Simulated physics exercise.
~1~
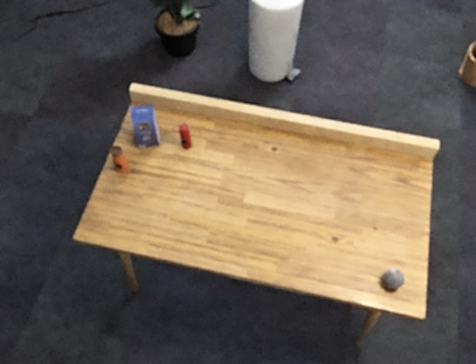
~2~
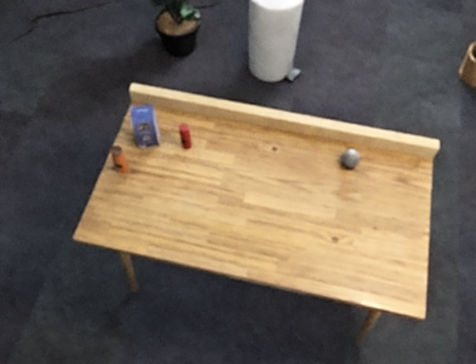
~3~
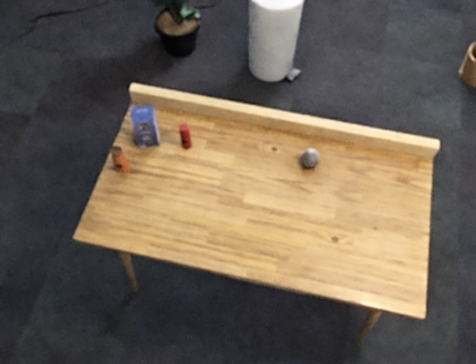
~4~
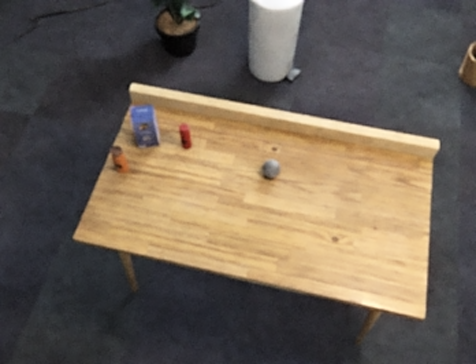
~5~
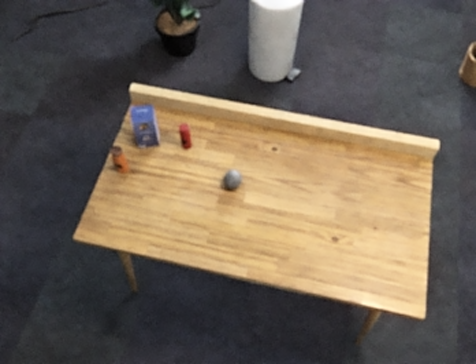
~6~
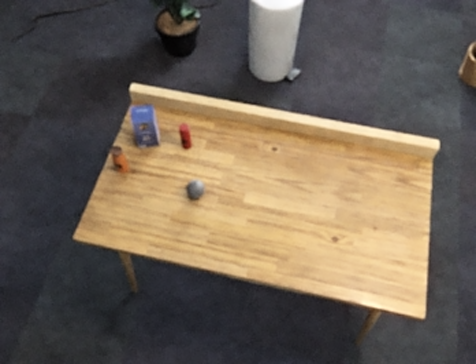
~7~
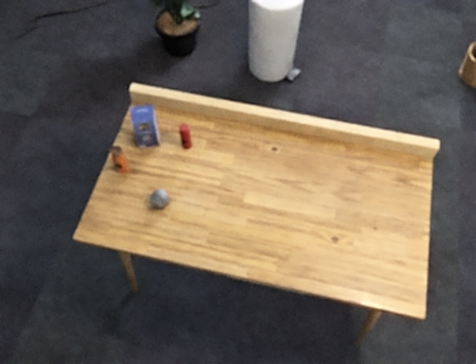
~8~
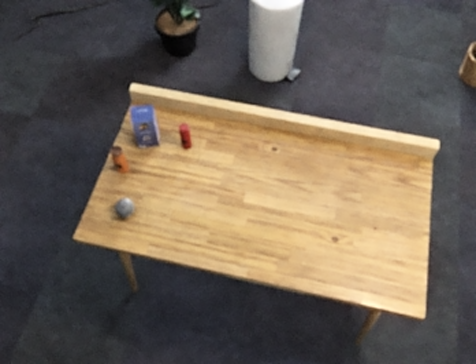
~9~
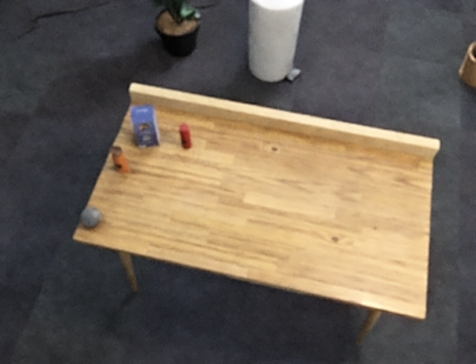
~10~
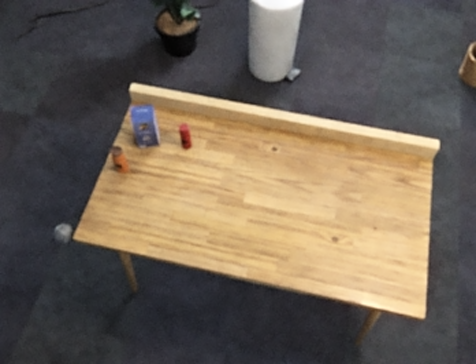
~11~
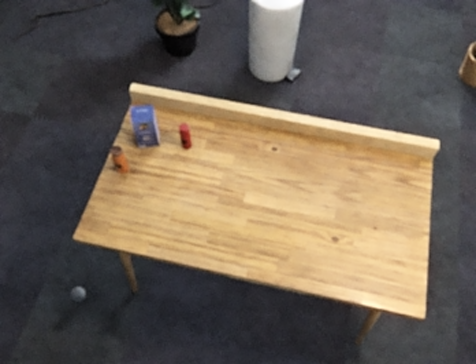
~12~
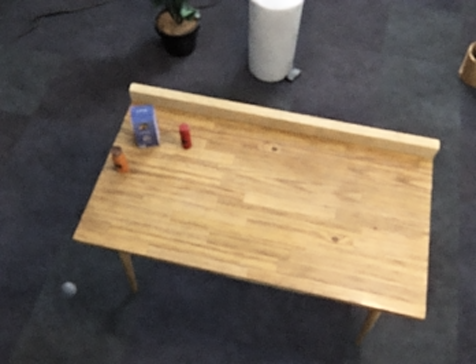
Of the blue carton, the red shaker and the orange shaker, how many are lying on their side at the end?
None of them are lying on their side at the end. The blue carton, the red shaker and the orange shaker all still stand upright on the table.
In the video, a grey ball moves from the near right of a wooden table to the raised rail along its far edge, then rolls left and drops off the left end onto the floor, while a blue carton, a red shaker and an orange shaker stay standing.
